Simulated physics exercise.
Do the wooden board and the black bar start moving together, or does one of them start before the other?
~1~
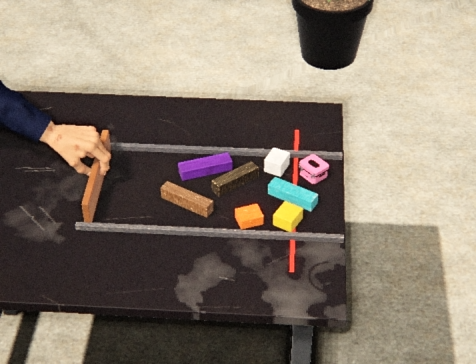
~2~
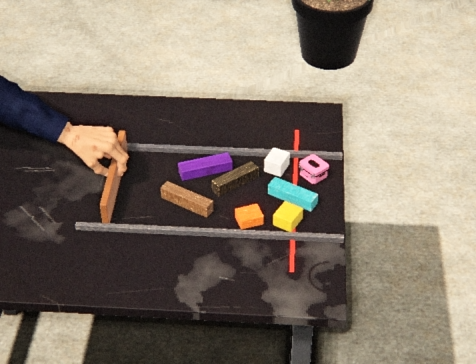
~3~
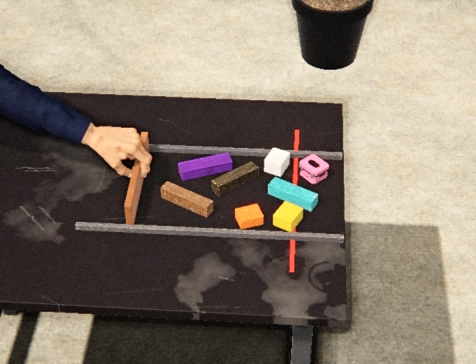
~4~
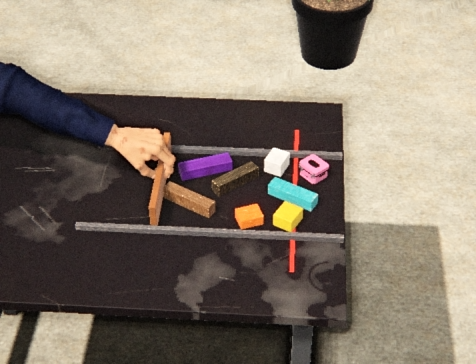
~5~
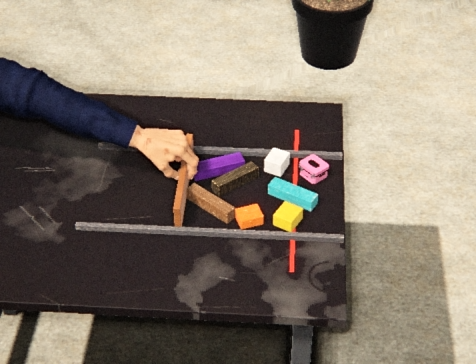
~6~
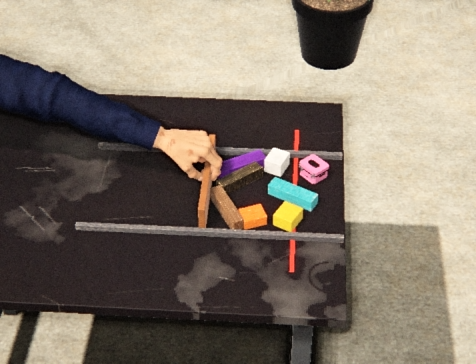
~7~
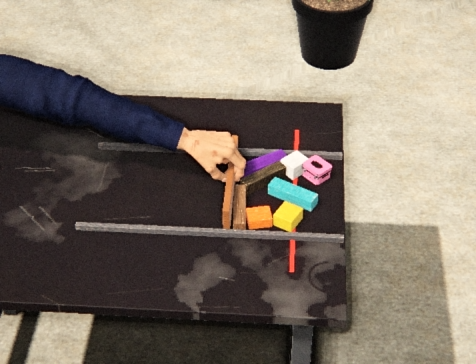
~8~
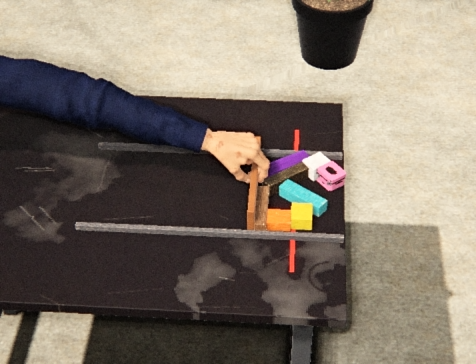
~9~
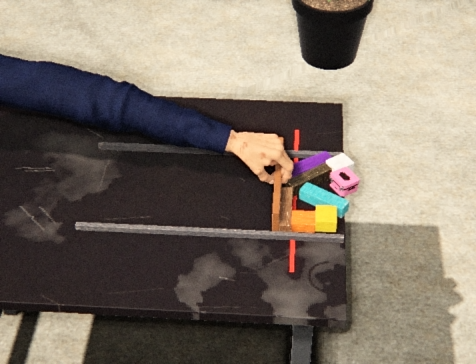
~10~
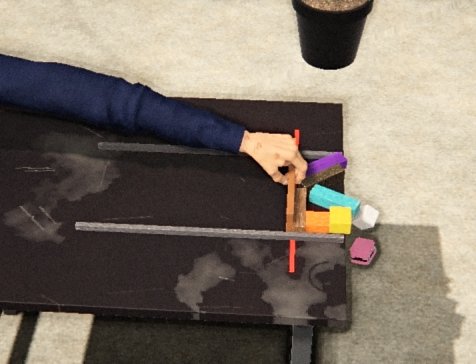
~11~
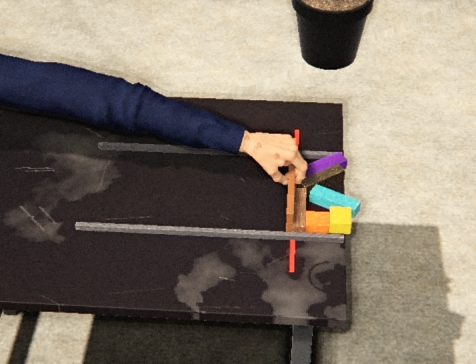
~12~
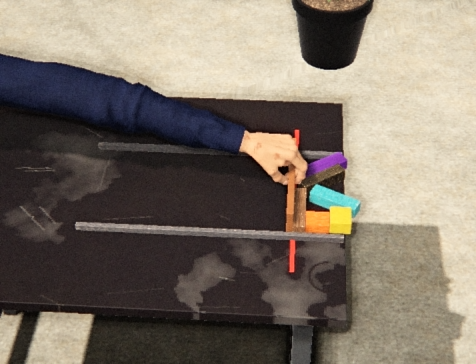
The wooden board starts moving first, pushed to the right by the hand. The black bar stays still until later, when the board has come much closer.
